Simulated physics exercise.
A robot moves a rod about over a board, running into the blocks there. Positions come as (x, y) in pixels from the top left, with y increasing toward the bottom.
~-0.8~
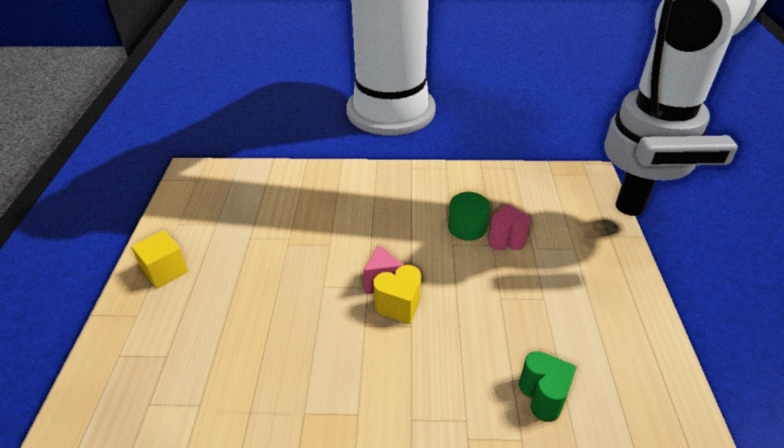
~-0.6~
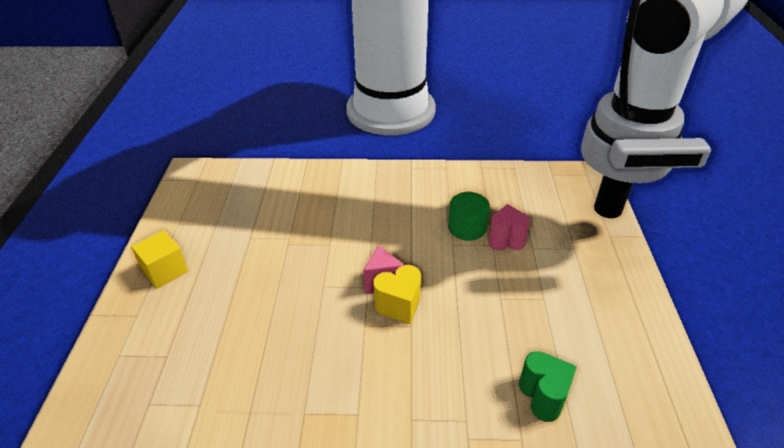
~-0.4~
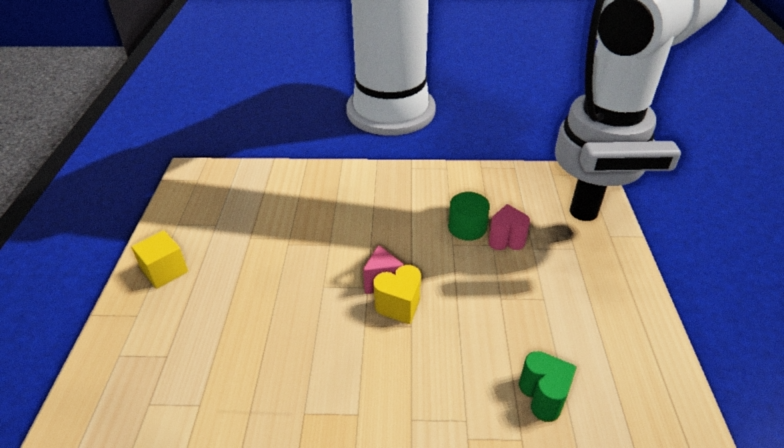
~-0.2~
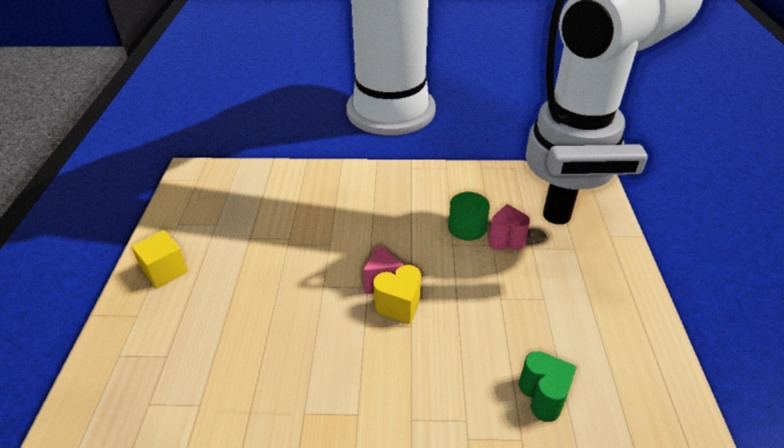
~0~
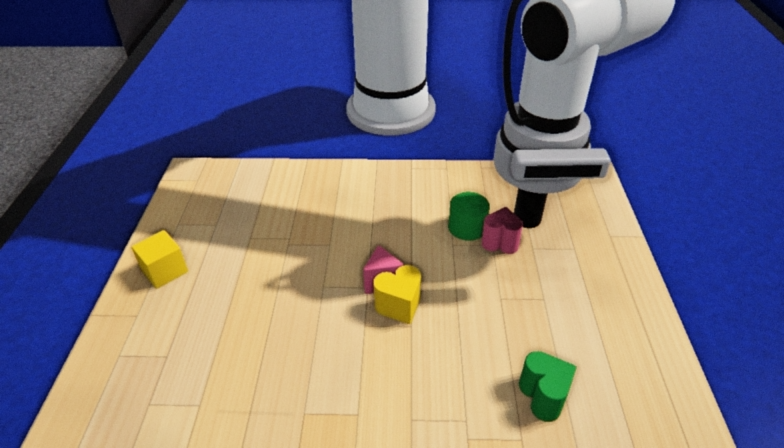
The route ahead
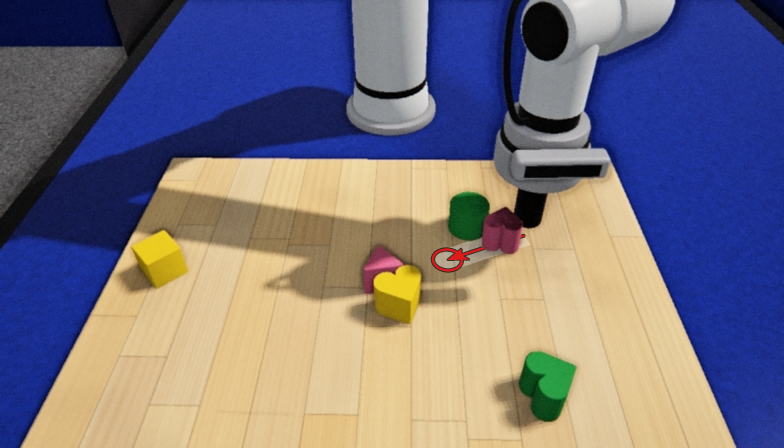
Robot arm sliding a black rod left across a wooden board and nudging a pink heart block toward a green cylinder.
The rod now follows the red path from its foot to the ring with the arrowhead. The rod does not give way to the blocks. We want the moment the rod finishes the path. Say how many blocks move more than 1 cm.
Only one of them.
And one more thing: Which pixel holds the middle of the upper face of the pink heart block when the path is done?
It comes to (424, 245).
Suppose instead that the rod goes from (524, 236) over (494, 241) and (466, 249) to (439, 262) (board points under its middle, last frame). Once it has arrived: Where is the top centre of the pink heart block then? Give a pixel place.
It will likely be found at (429, 257).
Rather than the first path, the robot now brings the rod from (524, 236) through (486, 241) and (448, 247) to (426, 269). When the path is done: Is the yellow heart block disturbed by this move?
The yellow heart block keeps its place.
Path on the board, in a line from (524, 236) to (447, 260).
On the path given first. One third of the way, rod (501, 227); pink heart block (478, 227).
Two thirds of the way, rod (475, 235); pink heart block (451, 236).
At the end, rod (449, 243); green circular block in place; pink heart block (424, 245).
